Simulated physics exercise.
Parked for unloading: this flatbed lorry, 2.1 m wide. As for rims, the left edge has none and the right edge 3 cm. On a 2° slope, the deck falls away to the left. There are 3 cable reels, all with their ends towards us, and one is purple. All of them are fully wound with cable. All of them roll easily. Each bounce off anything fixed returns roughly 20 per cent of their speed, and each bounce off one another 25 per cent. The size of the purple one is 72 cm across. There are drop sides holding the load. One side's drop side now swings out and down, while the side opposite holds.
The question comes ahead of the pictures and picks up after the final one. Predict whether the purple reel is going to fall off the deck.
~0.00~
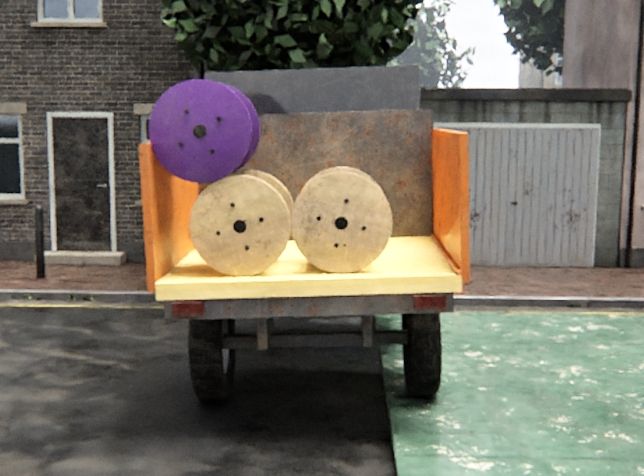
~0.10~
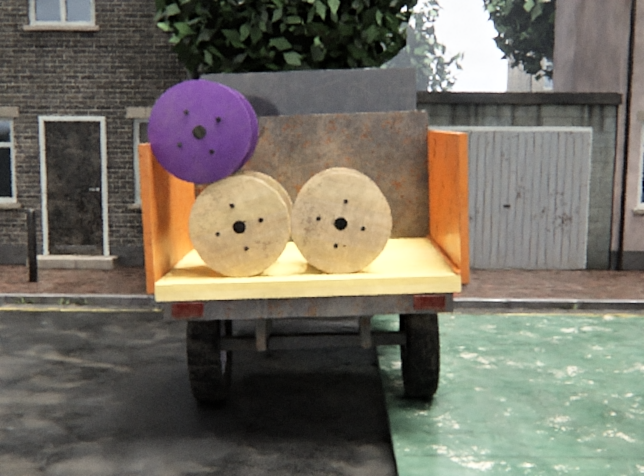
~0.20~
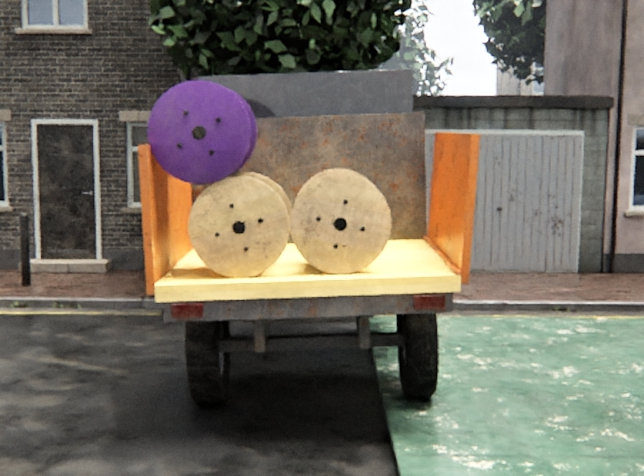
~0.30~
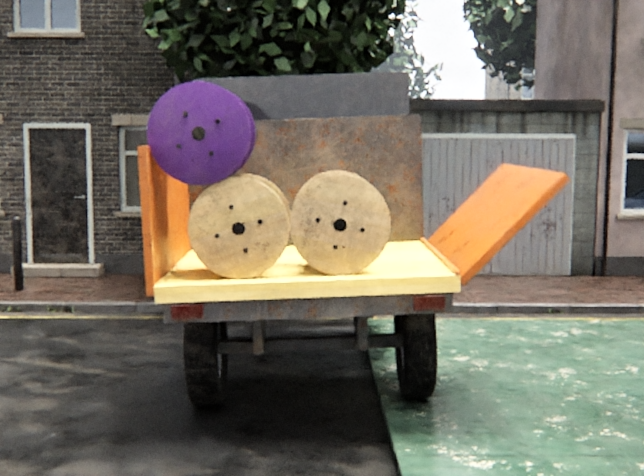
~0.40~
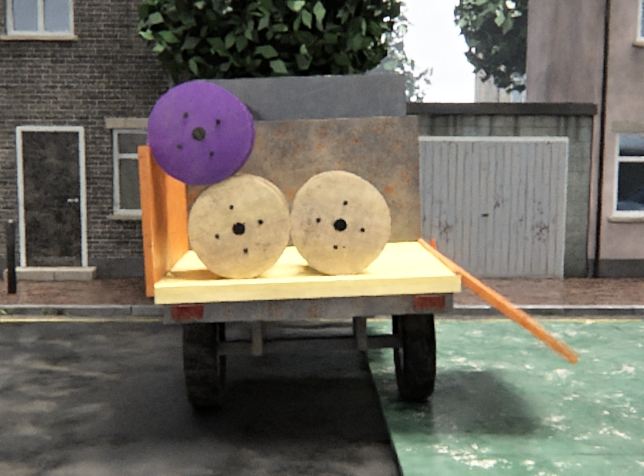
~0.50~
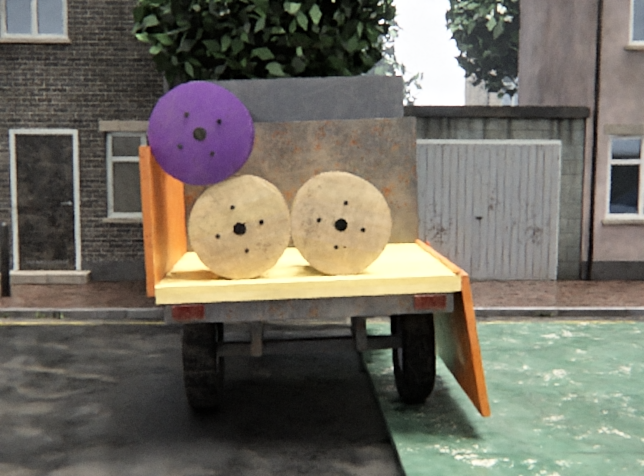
It is going to hang on.
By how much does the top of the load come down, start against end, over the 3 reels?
It sits roughly 0 cm lower at the end.
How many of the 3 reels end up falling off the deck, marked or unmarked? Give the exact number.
That comes to 0 in total.
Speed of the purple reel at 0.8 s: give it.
Reading: Roughly 0.0 m/s.
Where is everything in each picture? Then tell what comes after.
Purple (200, 131); sides still shut; the deck slopes 2° down to the left; 2 of the 3 make up the bottom layer, in the first frame.
Purple (199, 132); sides still shut, in the second frame.
Purple (199, 133); right board out by 5°, tip at (475, 140), in the third frame.
Purple (199, 134); right board out by 45°, tip at (563, 180), in the fourth frame.
Purple (199, 134); right board out by 130°, tip at (572, 358), in the fifth frame.
Purple (200, 134); right board out by 170°, tip at (485, 410), in the sixth frame.
Then, 0.8 s in, purple is up on others, 35 cm from the left edge; 0 off so far.
In the end (1.2 s), purple is up on others, 35 cm from the left edge; 0 off so far.
